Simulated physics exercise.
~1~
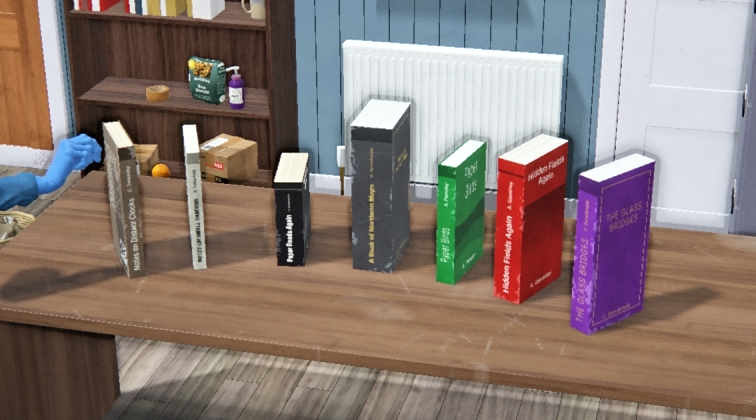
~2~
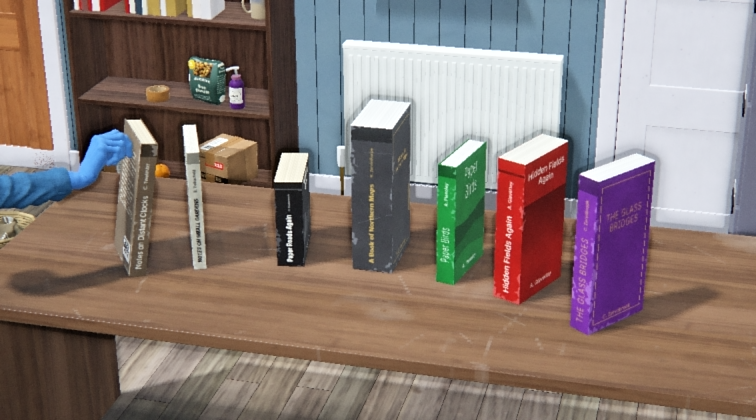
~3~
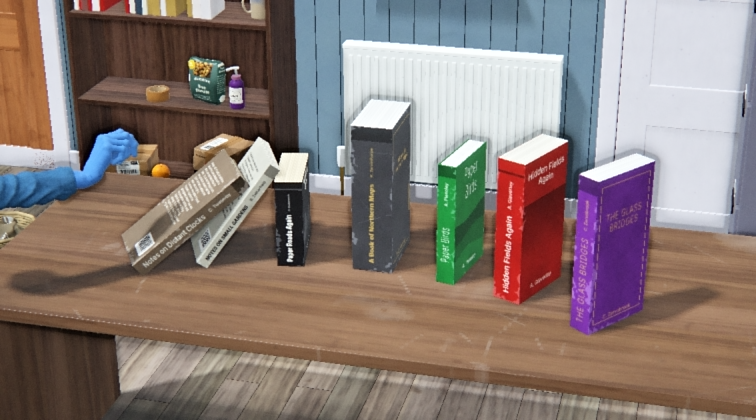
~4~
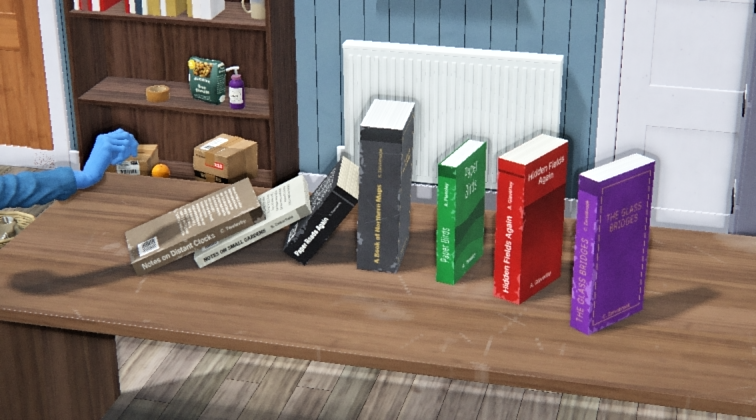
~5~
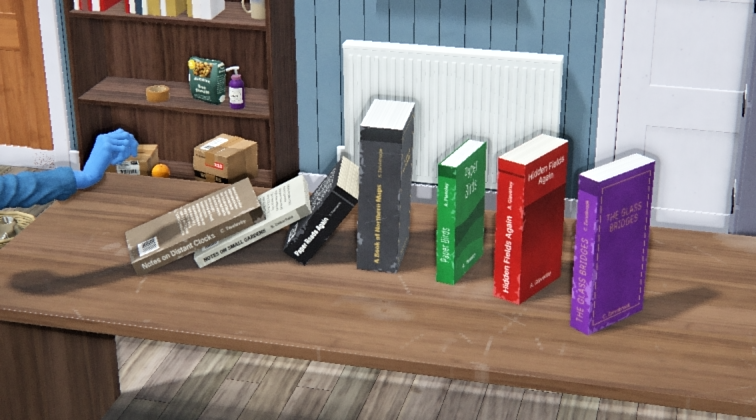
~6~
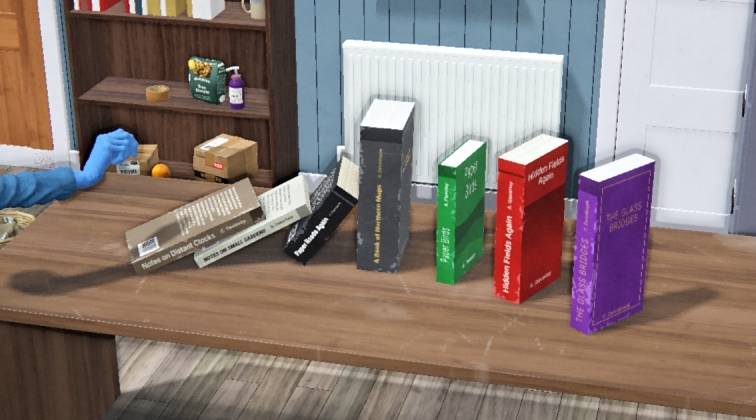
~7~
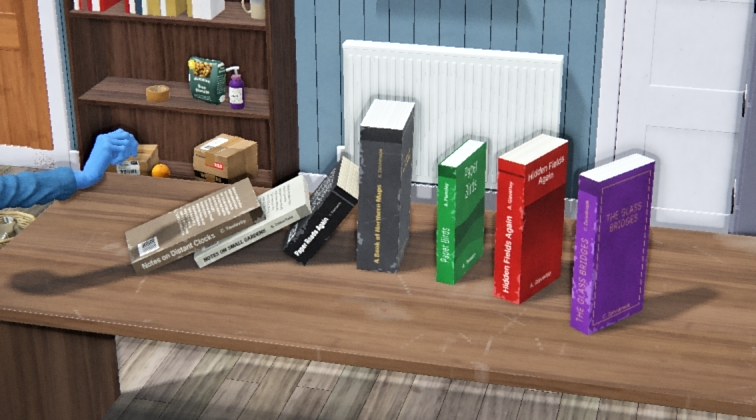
A gloved hand tipping the leftmost of seven standing books, toppling two more, while grey, green, red and purple ones stay standing.
